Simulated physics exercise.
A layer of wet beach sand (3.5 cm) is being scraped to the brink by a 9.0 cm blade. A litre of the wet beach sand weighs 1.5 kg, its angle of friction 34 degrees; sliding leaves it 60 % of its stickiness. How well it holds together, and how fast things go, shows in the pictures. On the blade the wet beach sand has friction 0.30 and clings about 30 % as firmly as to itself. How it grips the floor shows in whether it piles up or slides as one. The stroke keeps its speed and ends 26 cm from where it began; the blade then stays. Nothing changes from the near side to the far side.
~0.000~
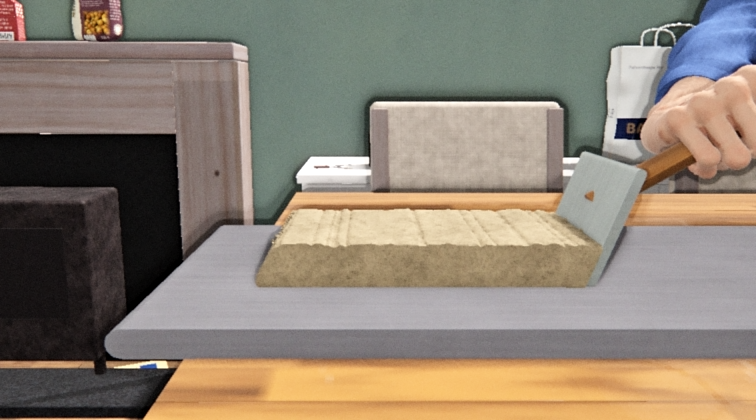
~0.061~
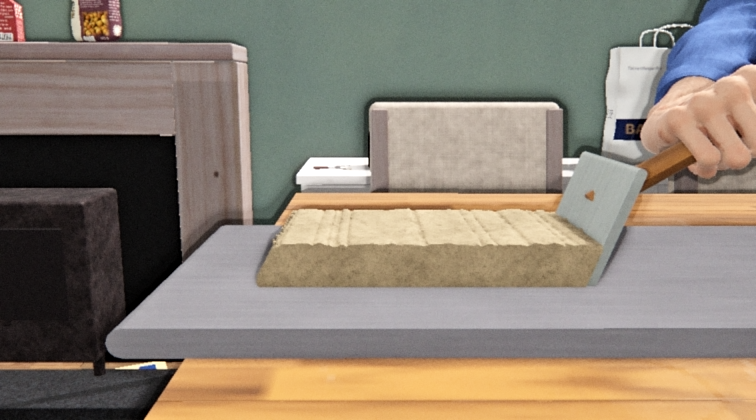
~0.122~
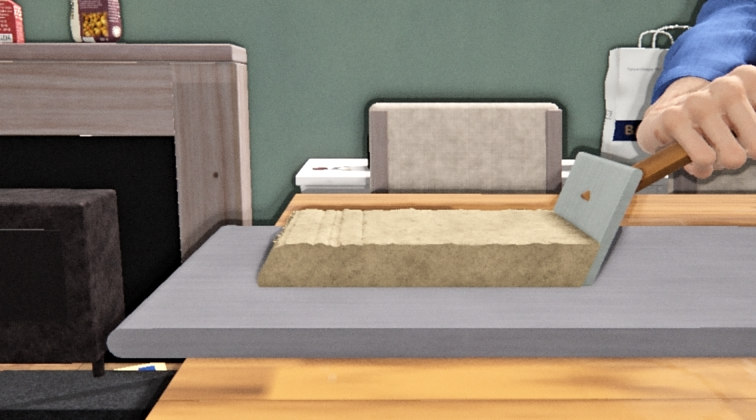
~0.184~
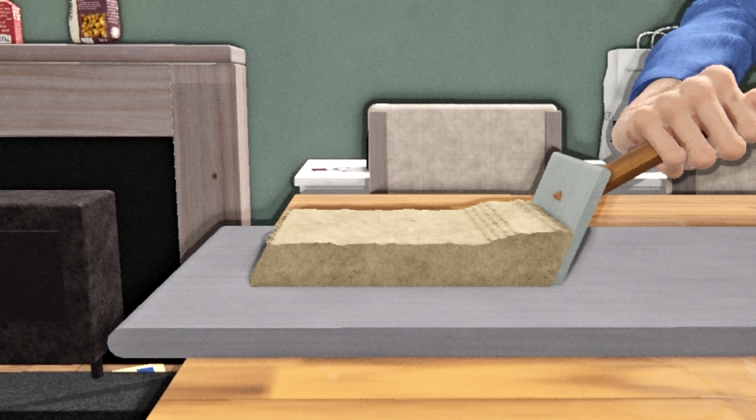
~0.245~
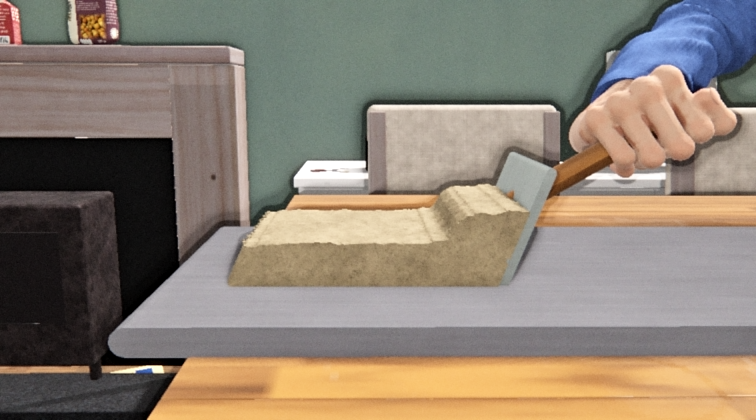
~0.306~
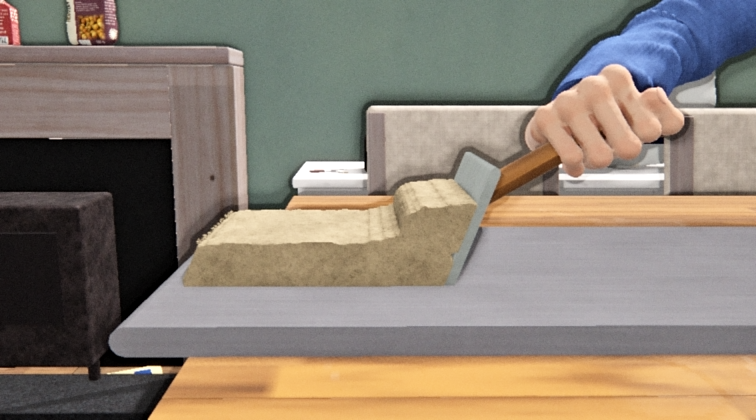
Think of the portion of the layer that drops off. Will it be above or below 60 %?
It comes out below 60 %.
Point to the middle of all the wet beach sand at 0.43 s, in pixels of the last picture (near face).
Near (228, 260).
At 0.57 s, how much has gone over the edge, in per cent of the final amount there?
About 40 %.
After 0.43 s, 0 % has gone over the edge.
After 0.57 s, 22 % has gone over the edge.
After 0.72 s, 41 % has gone over the edge.
After 0.86 s, 51 % has gone over the edge.
After 0.93 s, 51 % has gone over the edge.
